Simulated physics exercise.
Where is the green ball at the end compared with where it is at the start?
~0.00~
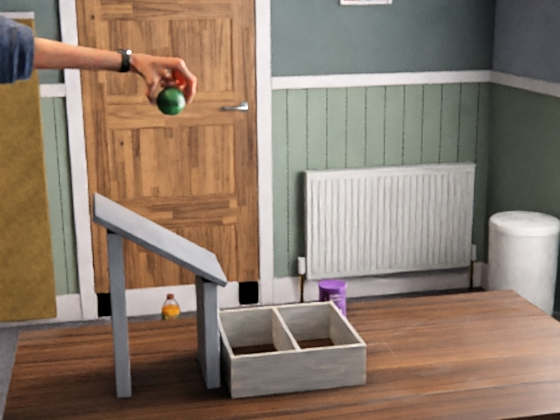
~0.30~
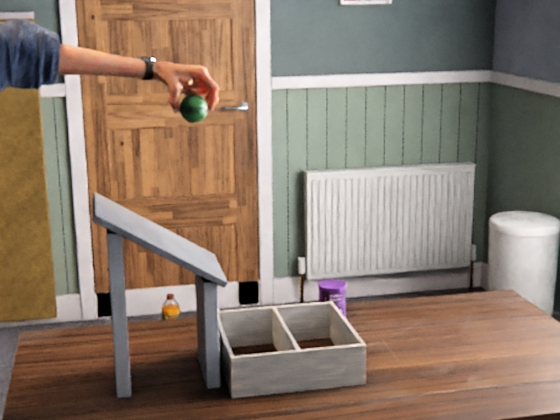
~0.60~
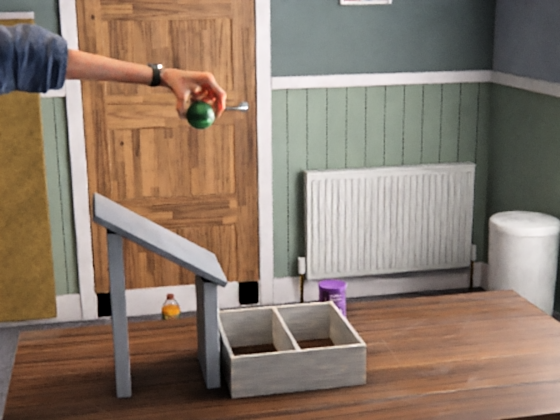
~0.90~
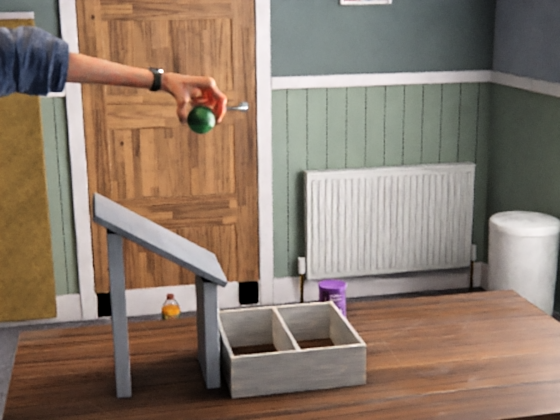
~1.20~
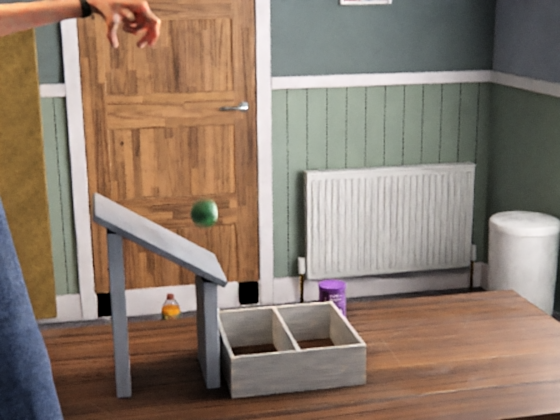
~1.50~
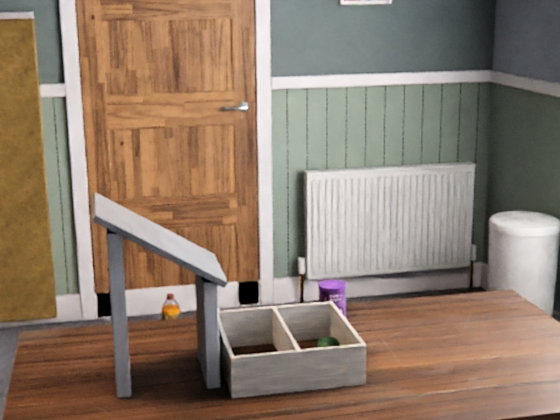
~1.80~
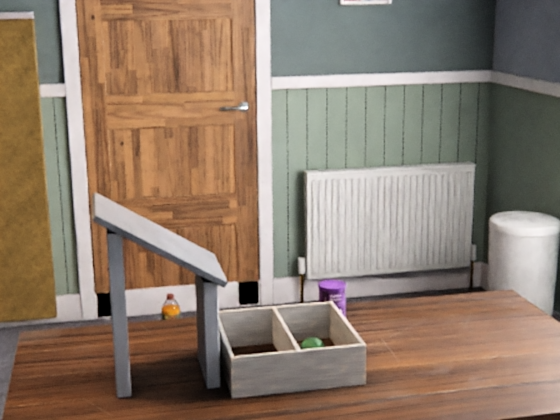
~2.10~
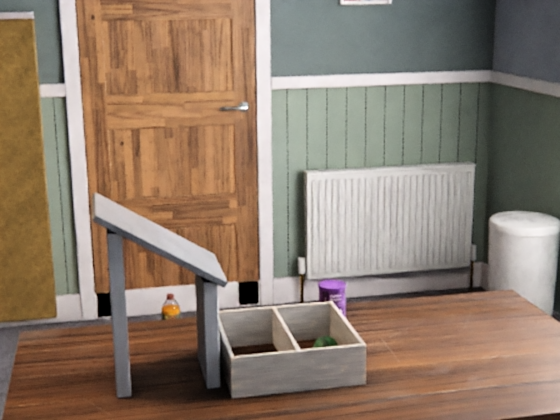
At the start the green ball is held by a hand in the air above the sloping board. At the end it is lower and to the right, inside the farther bay of the tray.
To begin with, a hand holds a green ball in the air above a sloping grey board, which stands on a wooden table beside an open tray with two bays. The hand carries the ball to the right and slightly down, then pauses. The fingers let go and the hand draws back to the left as the ball drops toward the board. Next, the ball is in the farther bay of the tray, where it shifts left and then right. It ends inside that bay, while a purple tin stays in place behind the tray.
